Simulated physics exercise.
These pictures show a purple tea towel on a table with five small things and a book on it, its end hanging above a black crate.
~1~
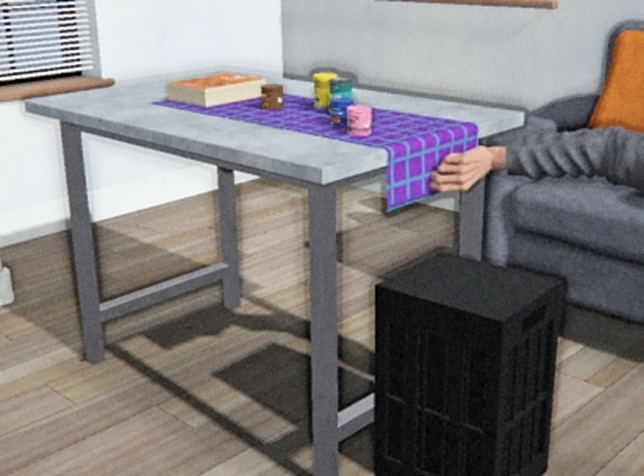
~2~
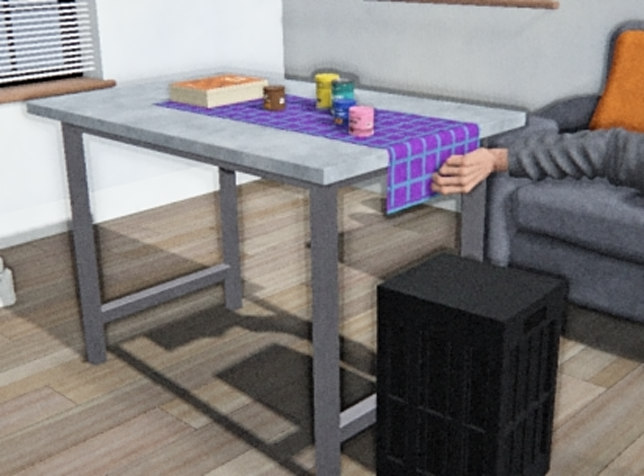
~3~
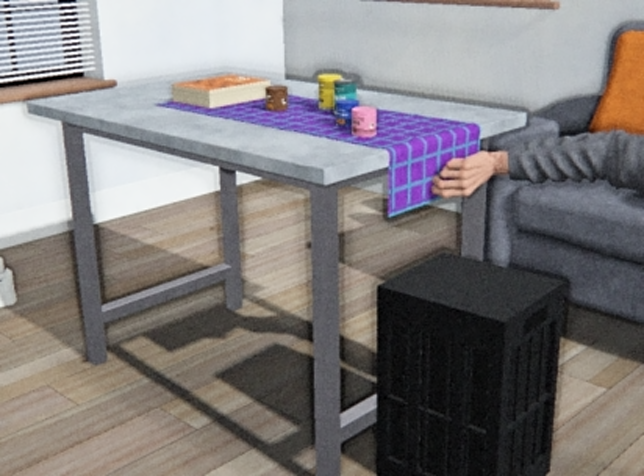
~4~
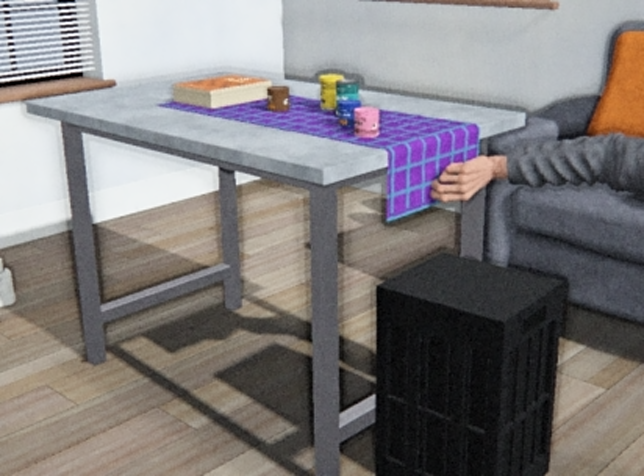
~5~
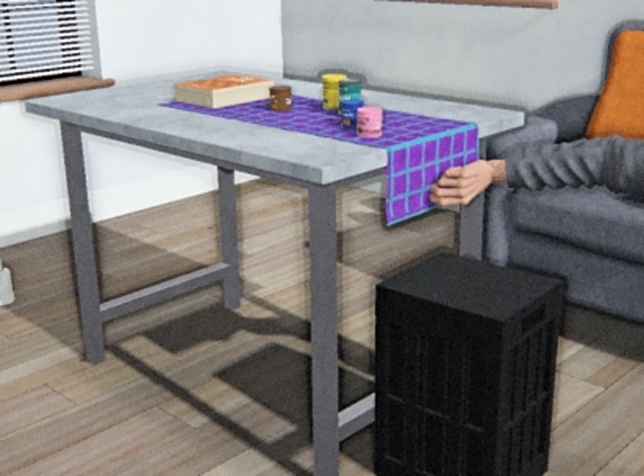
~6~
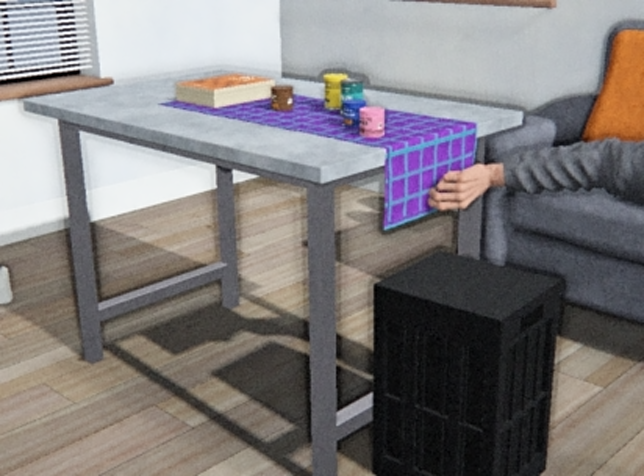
A hand in a gray sleeve slowly drew the hanging end of a purple checked cloth a little lower over the table's edge, and the small colorful pots on it shifted slightly to the right.
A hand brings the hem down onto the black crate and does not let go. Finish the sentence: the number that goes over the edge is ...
The number that goes over the edge is one.
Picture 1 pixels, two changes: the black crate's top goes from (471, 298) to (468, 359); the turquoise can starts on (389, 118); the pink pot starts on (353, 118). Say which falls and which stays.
In the end the turquoise can is no longer on top and the pink pot is no longer on top.
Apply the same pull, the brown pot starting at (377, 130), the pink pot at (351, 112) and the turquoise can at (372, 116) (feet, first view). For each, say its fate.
Looks like the brown pot ends up down, the pink pot hangs in there, and the turquoise can hangs in there.
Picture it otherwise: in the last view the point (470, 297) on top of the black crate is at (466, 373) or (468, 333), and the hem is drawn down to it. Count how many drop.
It comes to 3 and 2 over the edge.
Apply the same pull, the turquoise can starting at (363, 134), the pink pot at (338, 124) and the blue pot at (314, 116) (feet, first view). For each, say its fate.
You'd see the turquoise can go down, the pink pot hang on and the blue pot hang on.
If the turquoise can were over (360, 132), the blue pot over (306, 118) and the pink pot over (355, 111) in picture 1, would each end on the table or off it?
The turquoise can ends up off; the blue pot stays put; the pink pot stays put.
A little later, hem near (432, 234); all still up.
Next, hem on the crate; pink pot gone.
When it is over, hem on the crate; pink pot gone. The table loses one.
